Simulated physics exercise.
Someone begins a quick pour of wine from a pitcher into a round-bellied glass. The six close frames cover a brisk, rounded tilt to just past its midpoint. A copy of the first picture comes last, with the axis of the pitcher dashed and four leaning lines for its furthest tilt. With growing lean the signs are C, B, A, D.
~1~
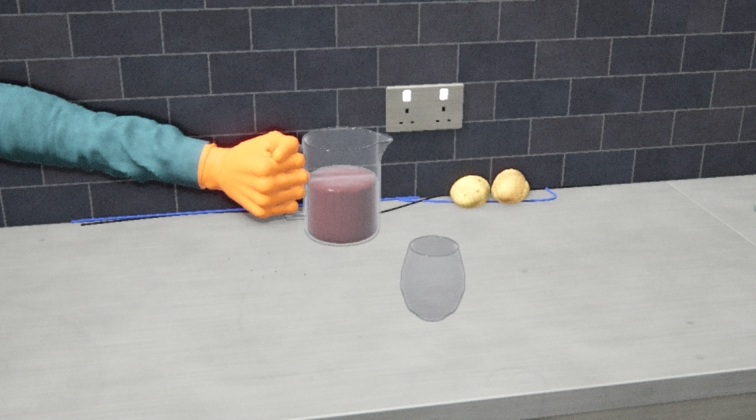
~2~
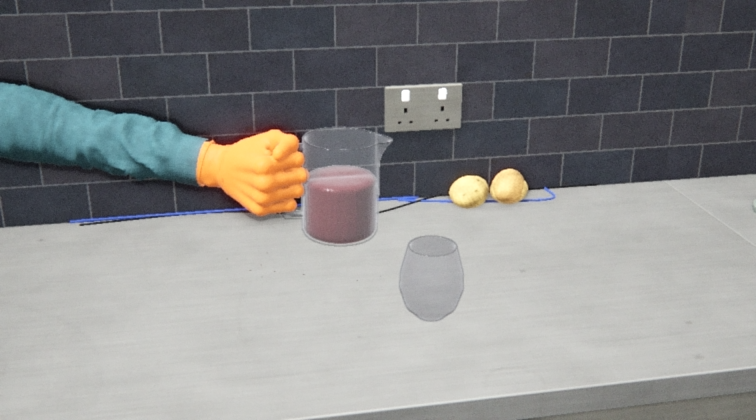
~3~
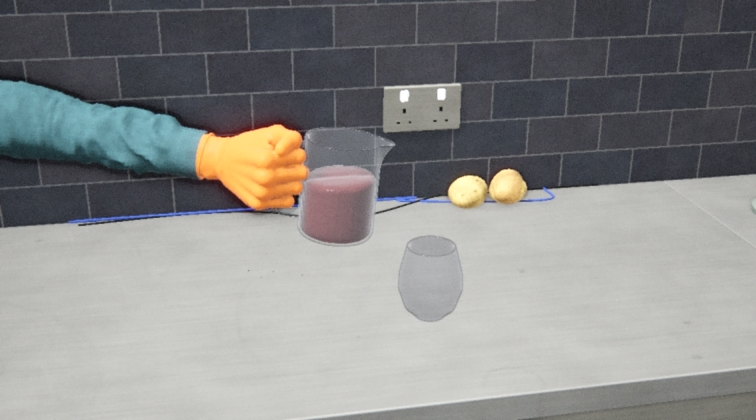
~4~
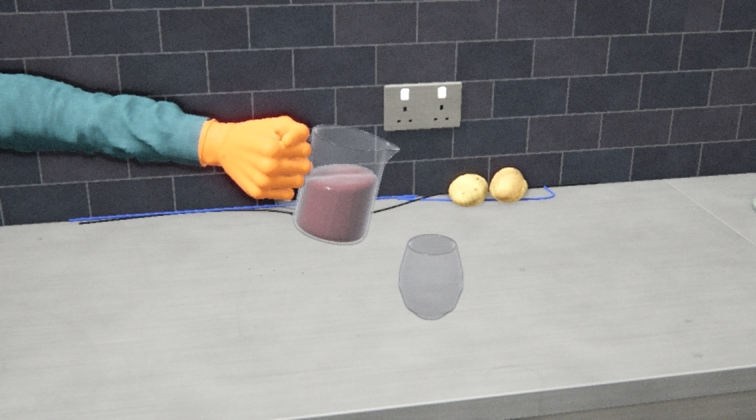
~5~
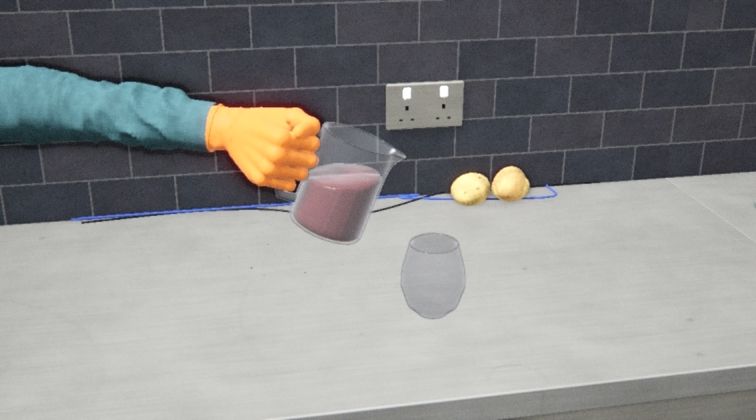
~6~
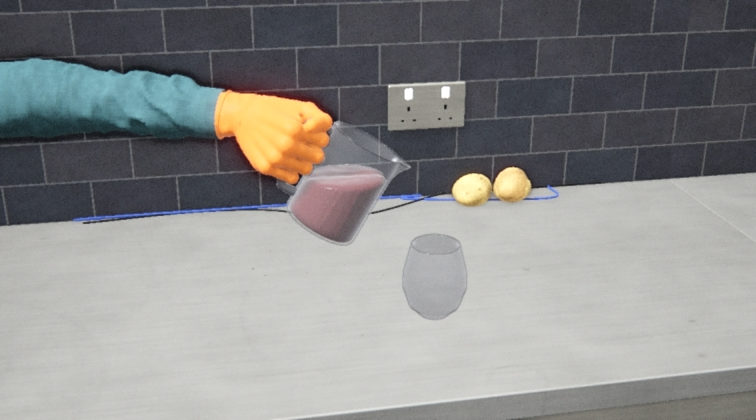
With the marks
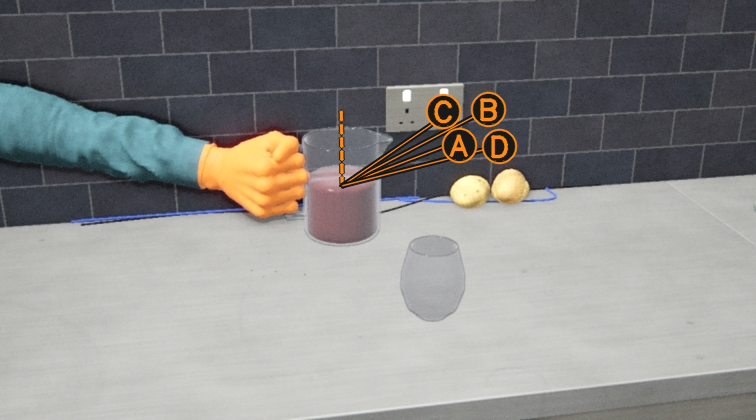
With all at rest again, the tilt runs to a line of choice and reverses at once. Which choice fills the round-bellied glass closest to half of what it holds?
A works best here.
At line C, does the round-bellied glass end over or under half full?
Under half.
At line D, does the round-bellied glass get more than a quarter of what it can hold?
Yes, it does.
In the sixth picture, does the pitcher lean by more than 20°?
Yes.
In orange, A at (442, 147); B at (473, 116); C at (431, 124); D at (483, 149).
If A is chosen, the round-bellied glass ends with about 51 % of what it can hold.
If B is chosen, the round-bellied glass ends with about 33 % of what it can hold.
If C is chosen, the round-bellied glass ends with about 17 % of what it can hold.
If D is chosen, the round-bellied glass ends with about 66 % of what it can hold; 4 % of the wine is spilt.
